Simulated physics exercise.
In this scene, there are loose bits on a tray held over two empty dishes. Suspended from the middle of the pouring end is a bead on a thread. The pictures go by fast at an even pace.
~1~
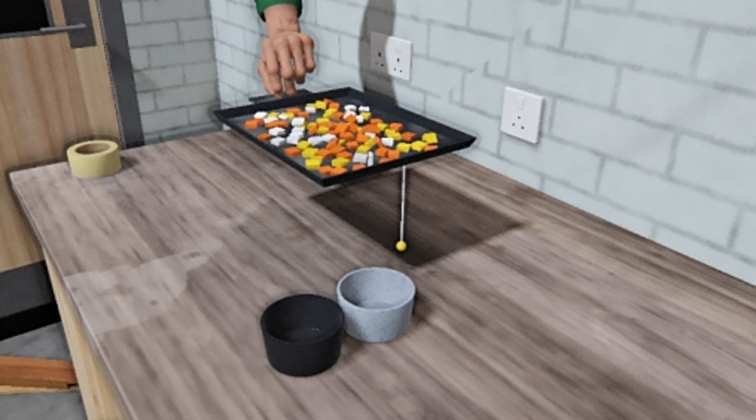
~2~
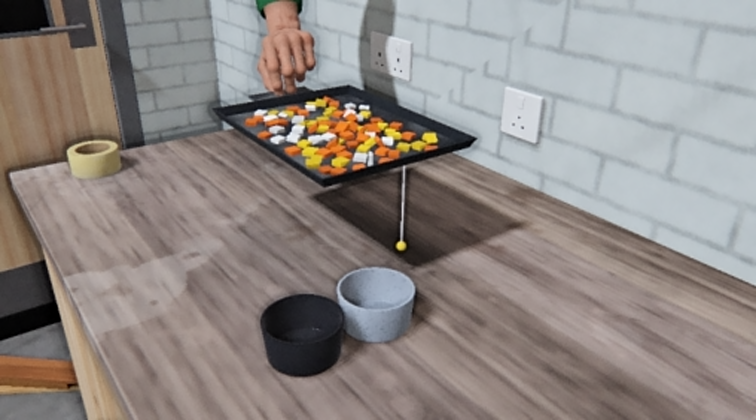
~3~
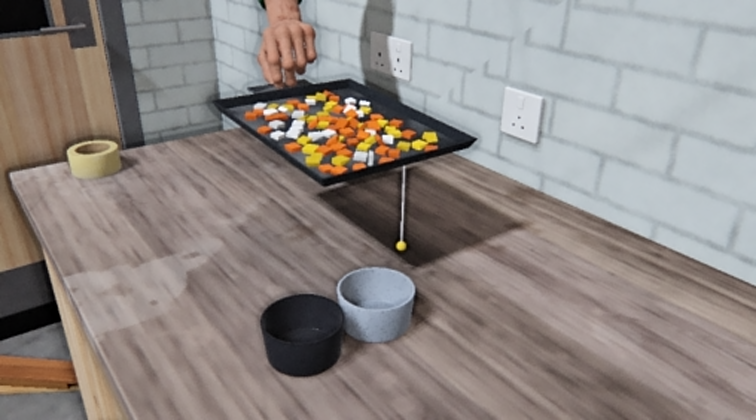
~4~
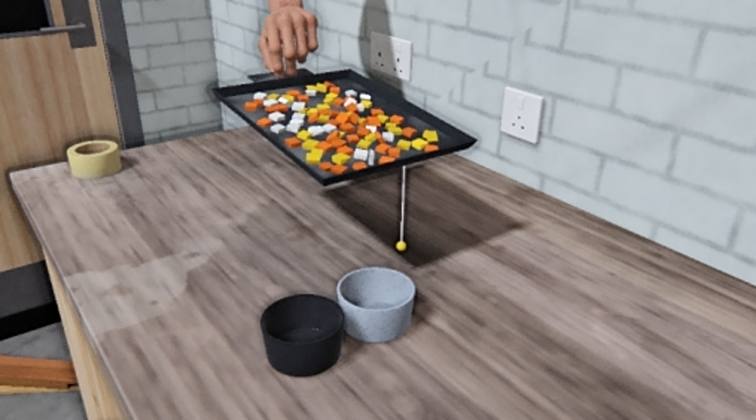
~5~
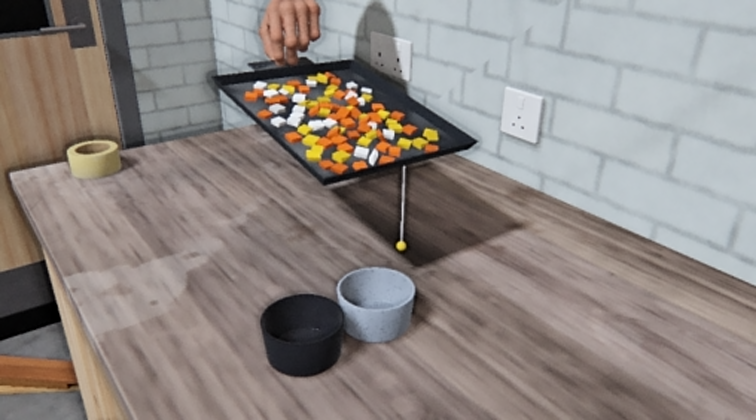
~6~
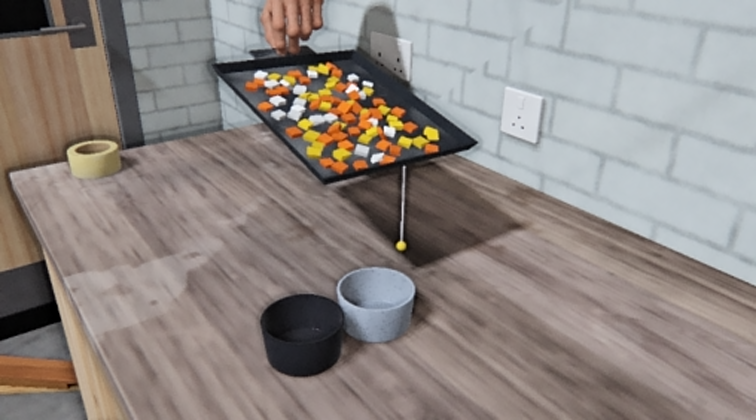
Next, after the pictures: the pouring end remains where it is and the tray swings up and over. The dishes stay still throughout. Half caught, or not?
The catch is short of half the load.
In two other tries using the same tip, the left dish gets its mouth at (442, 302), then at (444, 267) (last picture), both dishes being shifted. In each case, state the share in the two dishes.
Close to 0 in a hundred, then close to 60 in a hundred.
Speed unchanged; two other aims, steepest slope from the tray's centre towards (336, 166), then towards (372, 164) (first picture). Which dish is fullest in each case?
Result, try one: Dish at right; try two: Dish at right.
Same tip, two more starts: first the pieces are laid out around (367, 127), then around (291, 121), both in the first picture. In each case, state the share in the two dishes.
Roughly 10 per cent, then roughly 20 per cent.
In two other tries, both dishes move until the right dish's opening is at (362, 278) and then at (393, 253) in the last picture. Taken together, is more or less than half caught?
So that's a lesser portion the first time round, a lesser portion the second.
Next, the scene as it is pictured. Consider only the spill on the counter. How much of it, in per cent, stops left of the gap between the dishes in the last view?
Near 0 per cent.
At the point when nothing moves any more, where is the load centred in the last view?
Somewhere close to (440, 299) in the last picture.
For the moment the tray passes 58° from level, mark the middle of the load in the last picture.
I'd mark the middle close to (413, 149).
Soon, tray tipped steeply; most on the tray; a stray few outside both; a small part in the air.
A while on, tray tipped right over; a stray few on the tray; about a quarter in the right dish; about two thirds outside both; a small part in the air.
Towards the end, tray tipped past a quarter turn; about a quarter in the right dish; most outside both.
Finally, tray tipped past a quarter turn; none in the left dish; about a quarter in the right dish; most outside both.
